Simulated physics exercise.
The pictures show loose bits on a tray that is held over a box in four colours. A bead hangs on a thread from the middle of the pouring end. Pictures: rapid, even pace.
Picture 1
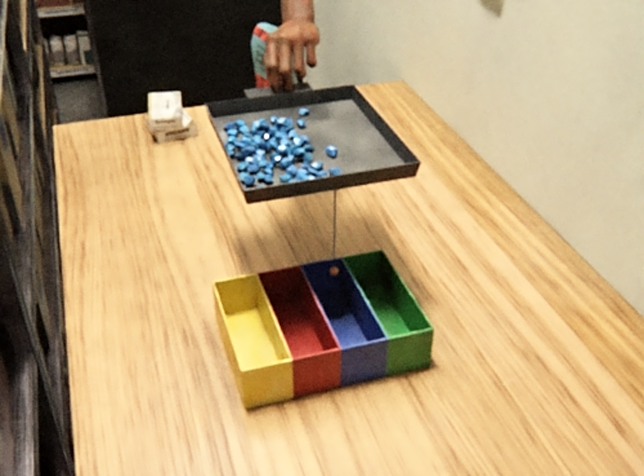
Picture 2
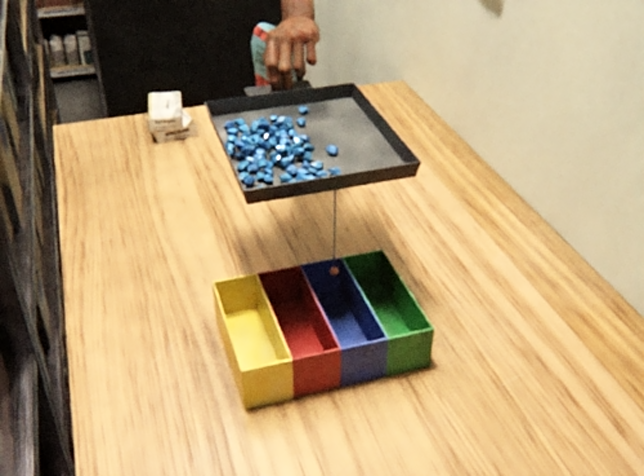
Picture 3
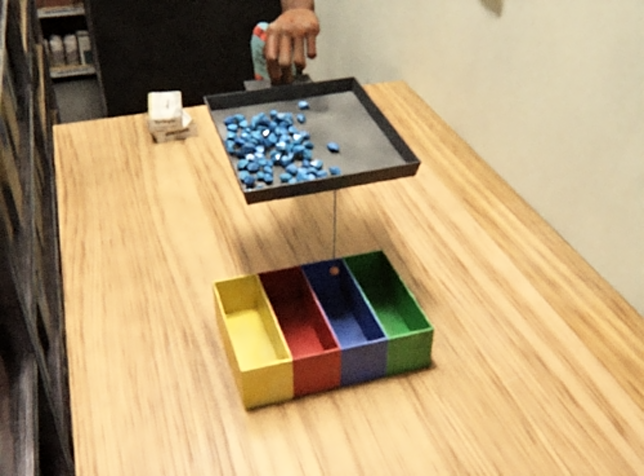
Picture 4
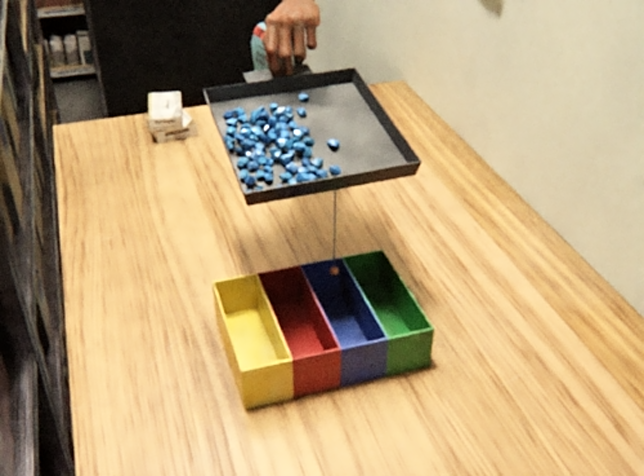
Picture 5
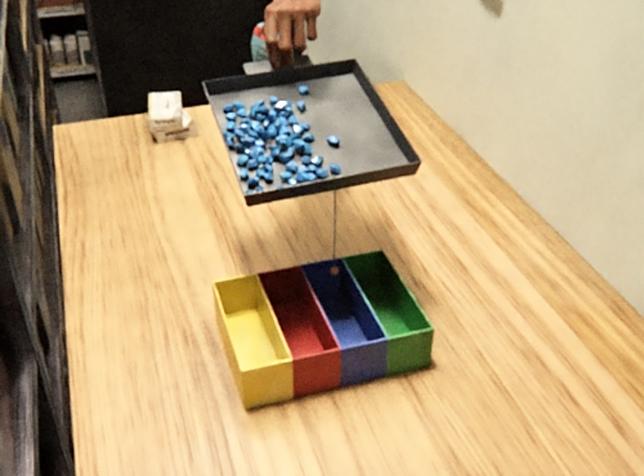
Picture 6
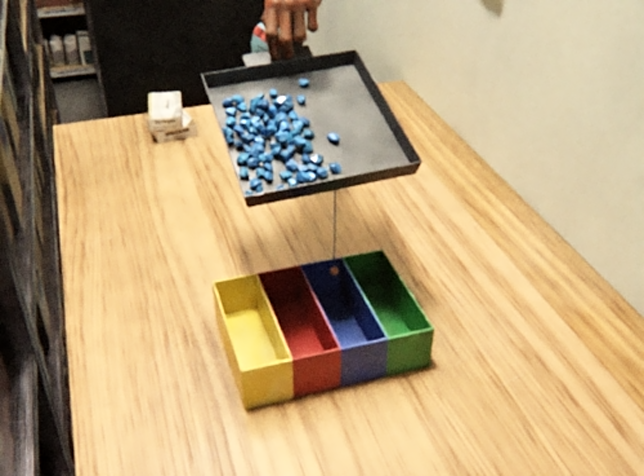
Hand slowly raising the back of a dark tray of blue stones above a box with yellow, red, blue and green compartments.
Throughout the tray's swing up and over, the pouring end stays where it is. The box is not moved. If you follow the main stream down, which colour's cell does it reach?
It reaches the red cell.
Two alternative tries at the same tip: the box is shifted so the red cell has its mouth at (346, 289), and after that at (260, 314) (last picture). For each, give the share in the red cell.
Roughly 10 per cent, then roughly 50 per cent.
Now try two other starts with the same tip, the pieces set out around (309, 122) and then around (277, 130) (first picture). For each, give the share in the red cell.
Estimates in order: 30 percent, 50 percent.
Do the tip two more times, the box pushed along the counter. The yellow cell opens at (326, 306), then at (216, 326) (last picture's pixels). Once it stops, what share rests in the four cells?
Roughly 30 per cent the first time and 100 per cent the second.
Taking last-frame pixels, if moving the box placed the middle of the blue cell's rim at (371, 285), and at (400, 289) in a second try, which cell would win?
You'd see the cell in yellow win the first time and that yellow cell win the second.
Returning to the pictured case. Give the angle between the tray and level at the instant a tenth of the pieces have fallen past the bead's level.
I'd say it is tilted about 100°.
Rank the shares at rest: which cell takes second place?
I'd say the yellow one takes second place.
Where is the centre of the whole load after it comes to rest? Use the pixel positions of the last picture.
(298, 357).
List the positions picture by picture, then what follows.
The first picture shows corners of the pouring end near (247, 188) and (417, 161), level; middle of the load near (282, 149), aquarium stones; bead on its thread near (334, 271); yellow cell near (268, 381); red cell near (317, 369); blue cell near (364, 359); green cell near (410, 349).
The second picture shows corners of the pouring end near (247, 188) and (417, 161), level; middle of the load near (281, 149).
The third picture shows corners of the pouring end near (247, 189) and (417, 160), tipped barely, lowest at the left corner; middle of the load near (281, 146).
The fourth picture shows corners of the pouring end near (247, 191) and (417, 160), tipped a little, lowest at the left corner; middle of the load near (281, 142).
The fifth picture shows corners of the pouring end near (247, 192) and (418, 160), tipped a little, lowest at the left corner; middle of the load near (281, 139).
The sixth picture shows corners of the pouring end near (247, 194) and (418, 160), tipped a little, lowest at the left corner; middle of the load near (281, 135); yellow cell near (268, 381); red cell near (317, 369); blue cell near (364, 359); green cell near (410, 349).
Shortly afterwards, tray tipped steeply; the whole lot on the tray.
Next, tray tipped right over; all but a few on the tray; only a few in the yellow cell; only a few in the red cell; only a few in the green cell.
Some moments later, tray tipped past a quarter turn; near half in the red cell; near a quarter in the yellow cell; a little in the blue cell; only a few in the green cell.
In the end, tray tipped past a quarter turn; near half in the red cell; near a quarter in the yellow cell; a little in the blue cell; only a few in the green cell.
